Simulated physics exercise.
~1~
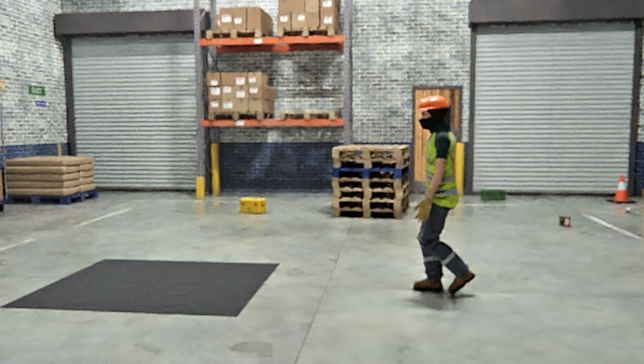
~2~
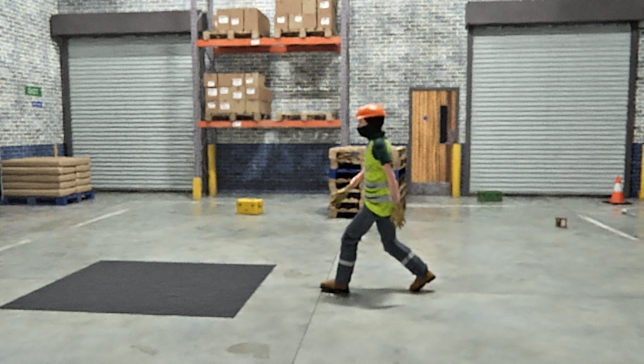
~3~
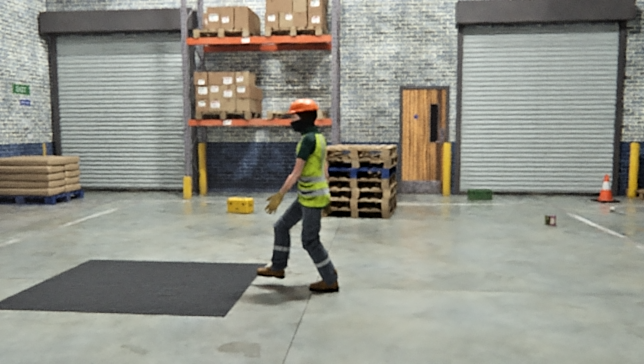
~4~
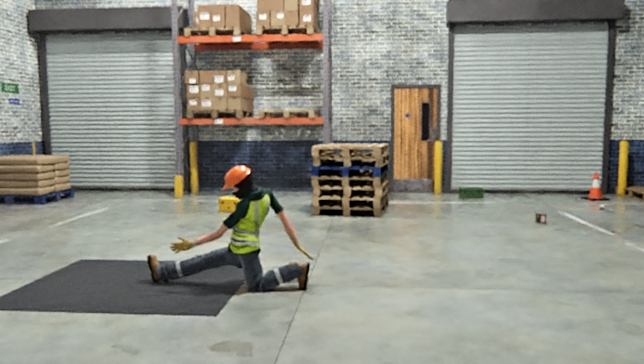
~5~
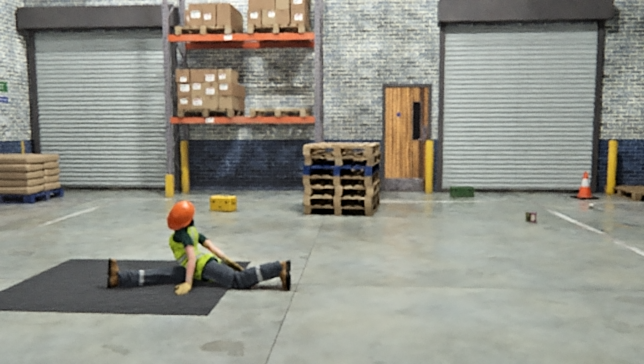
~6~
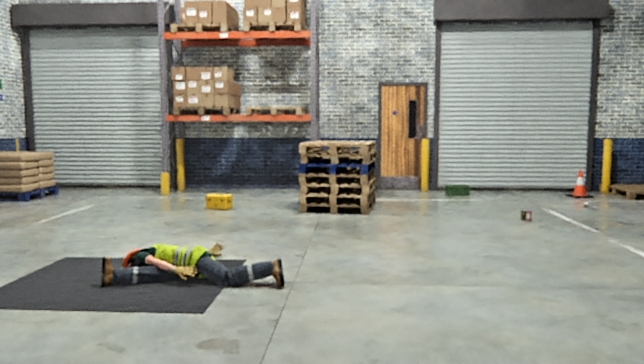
At the start, a person in an orange hard hat, dark face covering and yellow-green safety vest walks left across a warehouse floor, past stacked pallets, shelving and shuttered doors. The person strides toward a black mat lying on the concrete while the view shifts slightly right. At the mat's near edge, the front foot slides forward and the body drops low with the legs spread wide and the arms held out. The person sinks into a split, hands down by the body, then the torso tips over. In the end, the person lies low and flat across the edge of the mat, legs still spread apart.
